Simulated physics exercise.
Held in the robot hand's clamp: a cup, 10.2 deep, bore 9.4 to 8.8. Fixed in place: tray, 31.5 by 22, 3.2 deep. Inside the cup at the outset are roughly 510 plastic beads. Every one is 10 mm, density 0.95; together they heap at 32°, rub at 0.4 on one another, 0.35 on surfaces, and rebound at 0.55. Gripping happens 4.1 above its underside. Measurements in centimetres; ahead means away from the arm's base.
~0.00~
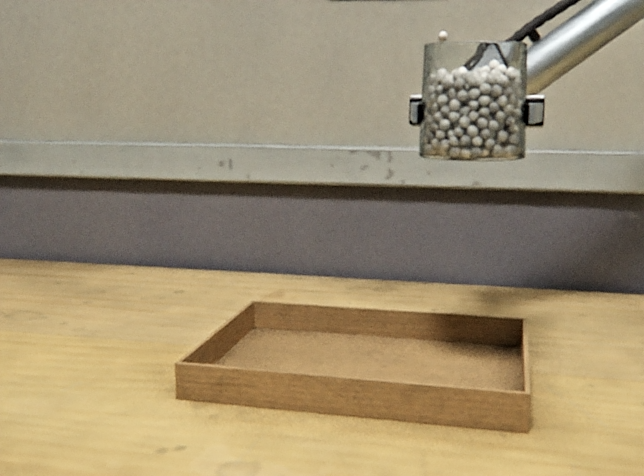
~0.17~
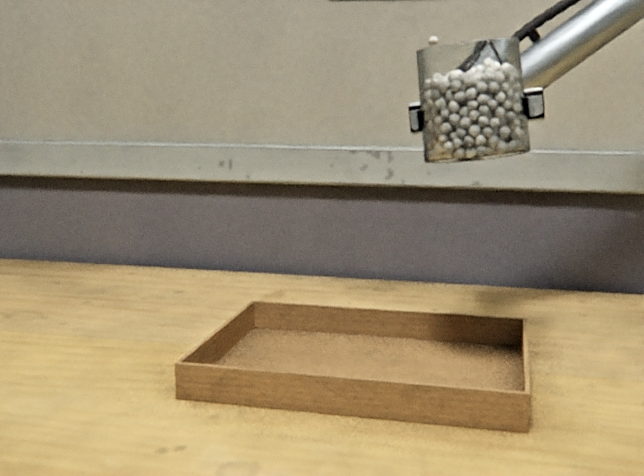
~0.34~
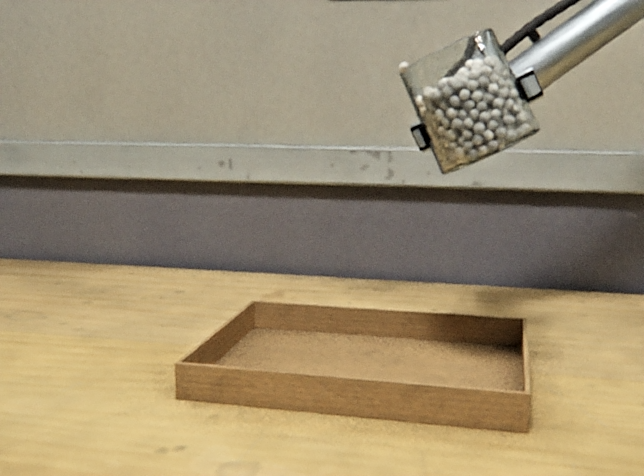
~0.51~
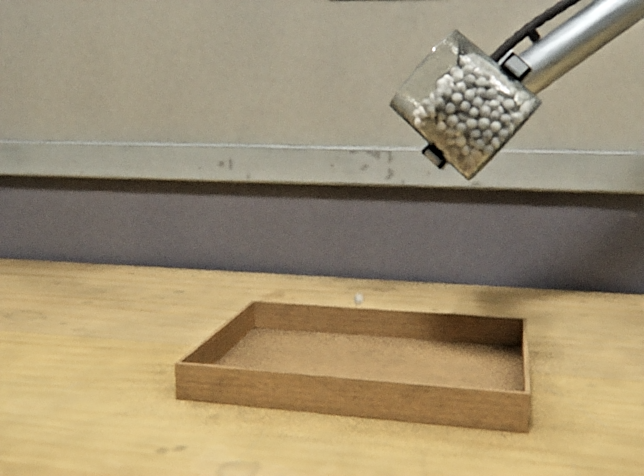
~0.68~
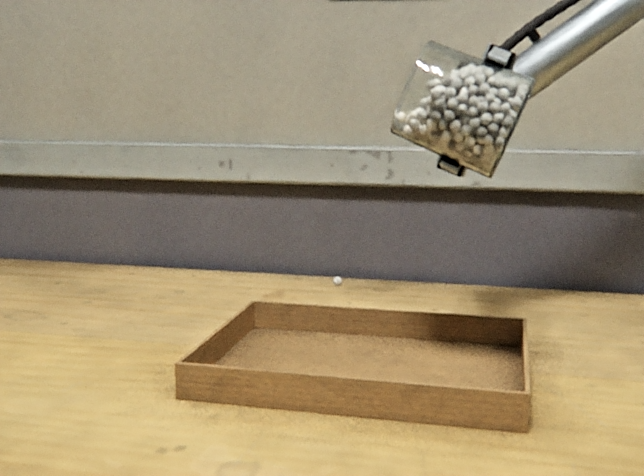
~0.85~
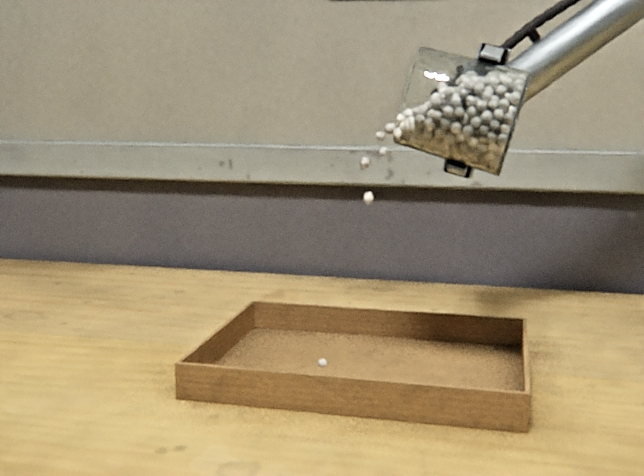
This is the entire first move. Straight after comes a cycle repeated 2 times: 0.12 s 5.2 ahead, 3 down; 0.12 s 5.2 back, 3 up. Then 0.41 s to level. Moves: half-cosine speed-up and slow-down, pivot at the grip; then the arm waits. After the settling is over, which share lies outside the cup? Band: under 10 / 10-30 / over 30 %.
Over 30 %.
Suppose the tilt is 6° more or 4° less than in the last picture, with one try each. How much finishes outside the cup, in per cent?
First try around 55 %, second around 35 %.
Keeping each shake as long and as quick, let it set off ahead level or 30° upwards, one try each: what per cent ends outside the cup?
Roughly 70 per cent, then 90 per cent.
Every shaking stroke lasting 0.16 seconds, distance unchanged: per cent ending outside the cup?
Around 30 percent.
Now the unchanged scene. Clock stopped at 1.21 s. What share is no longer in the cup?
Some 25 per cent.
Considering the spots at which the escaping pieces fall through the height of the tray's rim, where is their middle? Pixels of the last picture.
Centre: About (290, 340).
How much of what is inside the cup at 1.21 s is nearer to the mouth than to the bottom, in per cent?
Some 30 per cent.
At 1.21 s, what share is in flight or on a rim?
Around 16 percent of the load.
After 1.21 s, tilted 75° forward, highest piece 26 above the table; 380 in the cup, 44 in the tray, 2 on the table or floor, 80 in flight or on a rim.
After 1.56 s, tilted 30° forward, highest piece 31 above the table; 292 in the cup, 188 in the tray, 15 on the table or floor, 11 in flight or on a rim.
After 1.94 s, level, highest piece 29 above the table; 292 in the cup, 193 in the tray, 21 on the table or floor.
After 2.99 s, level, highest piece 29 above the table; 292 in the cup, 193 in the tray, 21 on the table or floor.
In the end, 292 in the cup, 193 in the tray, 21 on the table or floor. That is 42 % outside the cup.
